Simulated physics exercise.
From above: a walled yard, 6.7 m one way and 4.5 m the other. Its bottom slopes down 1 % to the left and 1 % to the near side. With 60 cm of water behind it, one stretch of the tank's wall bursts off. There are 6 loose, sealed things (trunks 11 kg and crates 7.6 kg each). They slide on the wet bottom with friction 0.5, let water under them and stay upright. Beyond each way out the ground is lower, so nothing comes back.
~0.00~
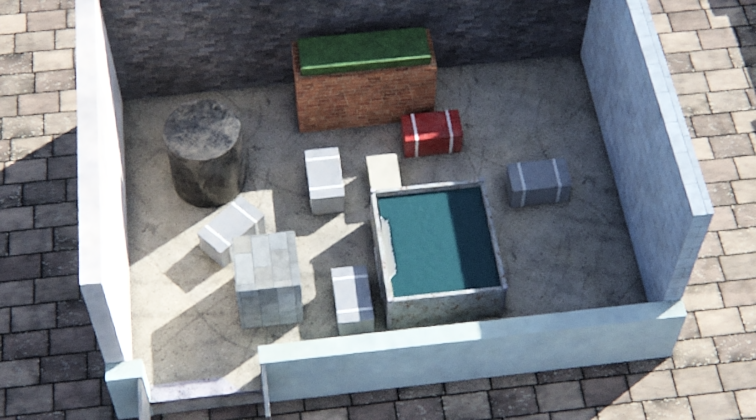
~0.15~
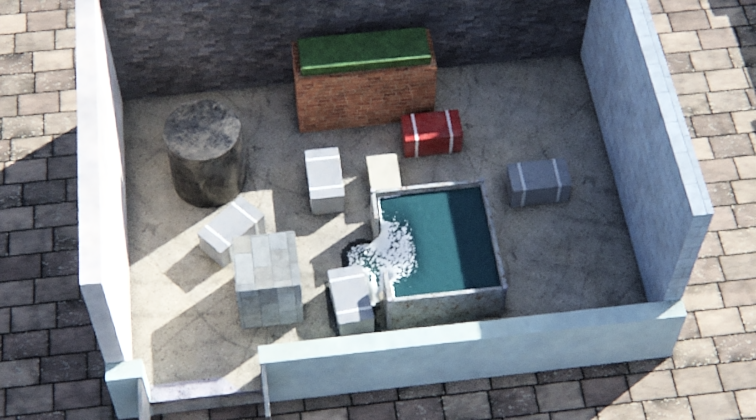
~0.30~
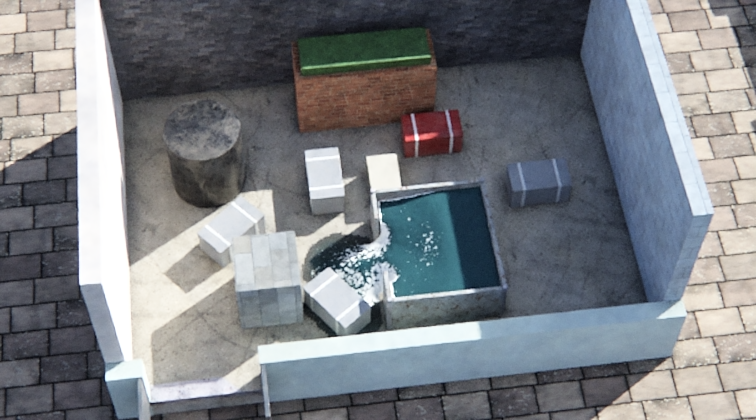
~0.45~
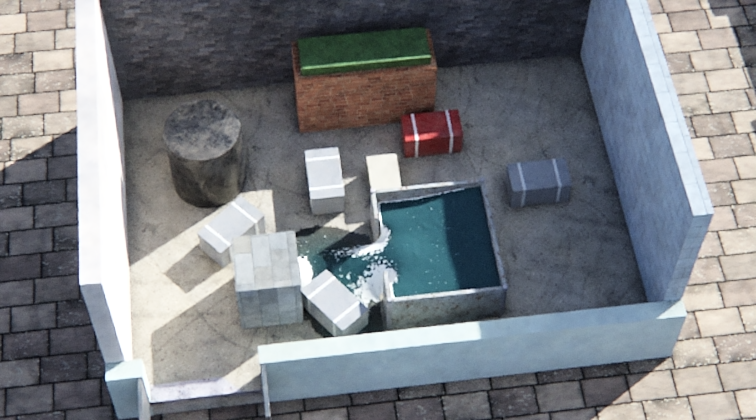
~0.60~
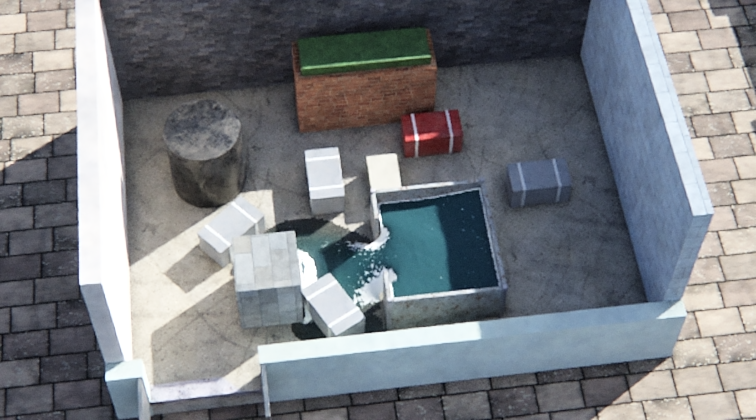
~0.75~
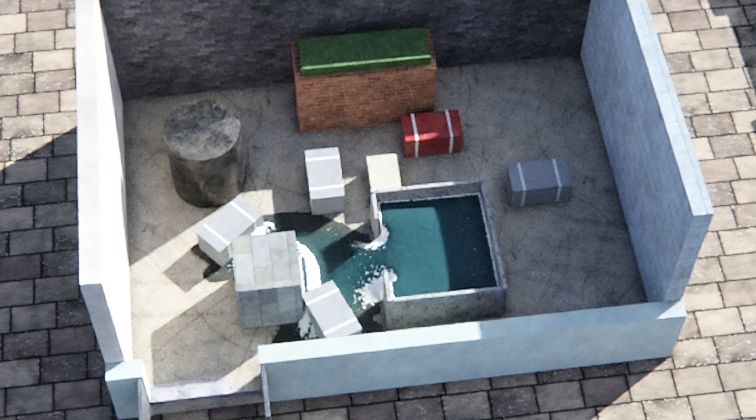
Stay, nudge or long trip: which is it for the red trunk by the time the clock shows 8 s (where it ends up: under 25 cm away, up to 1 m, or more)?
The red trunk barely shifts.
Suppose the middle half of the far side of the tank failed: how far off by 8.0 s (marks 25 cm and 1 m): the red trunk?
Then the red trunk travels far.
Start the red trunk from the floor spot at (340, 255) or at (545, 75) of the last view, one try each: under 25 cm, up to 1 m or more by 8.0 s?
In that order: It ends far away; it stays put.
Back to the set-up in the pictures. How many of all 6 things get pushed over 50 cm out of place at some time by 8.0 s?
That makes 1.
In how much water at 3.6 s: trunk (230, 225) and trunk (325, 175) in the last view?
Roughly 6 and 2 cm.
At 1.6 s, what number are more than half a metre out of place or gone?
By then 1.
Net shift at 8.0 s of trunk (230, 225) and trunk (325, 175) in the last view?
In that order: 140 cm, 0 cm.
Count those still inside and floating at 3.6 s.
1 of them.
After 1.6 s the red trunk is near (432, 125), 0.0 m from its start, aground; 0 of 6 are out; 1 afloat.
After 3.6 s the red trunk is near (432, 125), 0.0 m from its start, aground; 0 of 6 are out; 1 afloat.
After 5.6 s the red trunk is near (432, 125), 0.0 m from its start, aground; 0 of 6 are out; 2 afloat.
After 8.0 s the red trunk is near (432, 125), 0.0 m from its start, aground; 0 of 6 are out; 2 afloat.
